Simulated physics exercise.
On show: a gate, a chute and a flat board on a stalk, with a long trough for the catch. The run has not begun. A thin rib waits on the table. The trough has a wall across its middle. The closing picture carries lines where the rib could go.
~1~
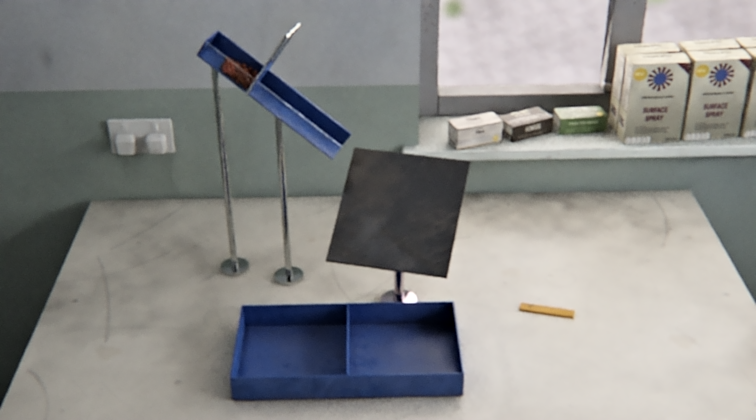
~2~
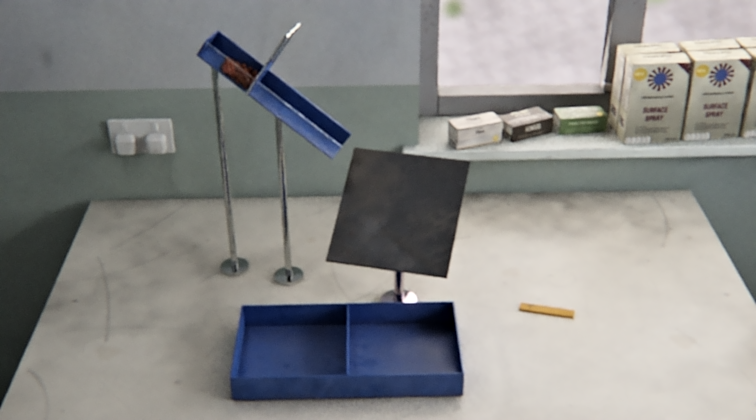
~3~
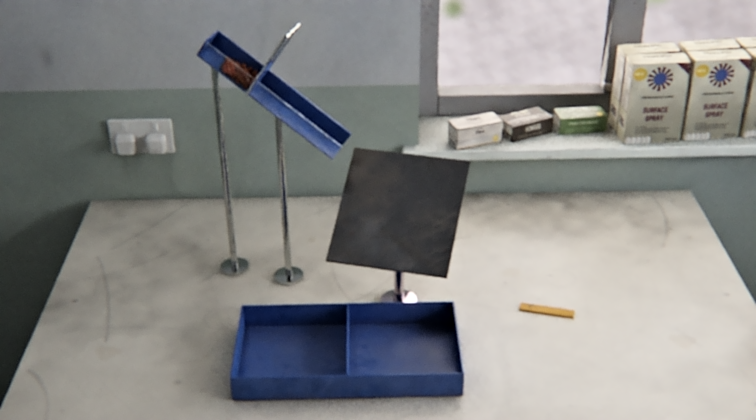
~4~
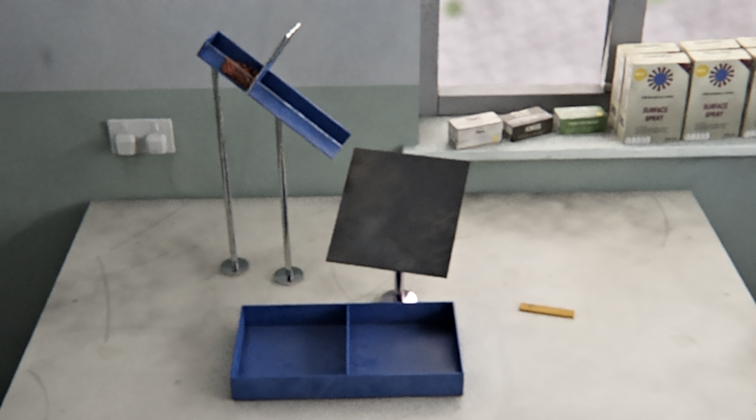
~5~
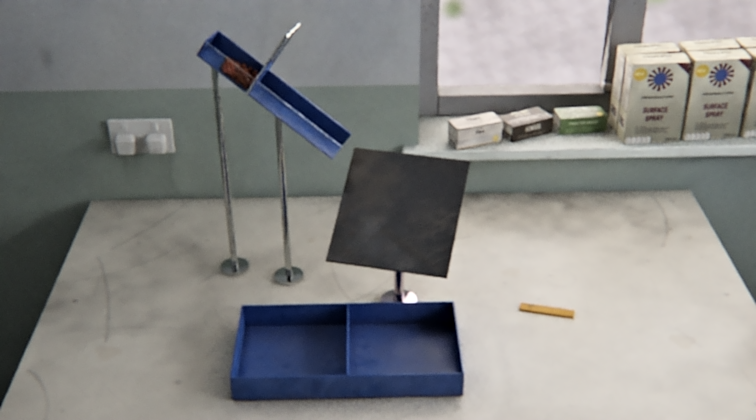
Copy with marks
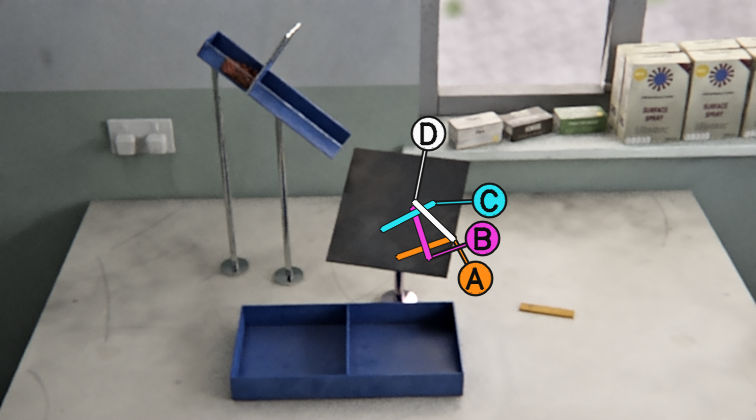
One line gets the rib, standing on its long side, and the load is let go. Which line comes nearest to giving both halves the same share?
Take C.
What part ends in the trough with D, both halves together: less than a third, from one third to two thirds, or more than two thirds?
Line D gives more than two thirds.
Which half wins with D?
Right.
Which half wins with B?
The right half.
On the marked copy, line A from (453, 237) to (398, 257); line B from (413, 208) to (428, 257); line C from (433, 203) to (383, 229); line D from (414, 202) to (452, 239).
If A is chosen, of what is caught, a small part in the left half, nearly all in the right.
If B is chosen, of what is caught, none in the left half, all in the right.
If C is chosen, of what is caught, about two thirds in the left half, about a third in the right.
If D is chosen, of what is caught, none in the left half, all in the right.
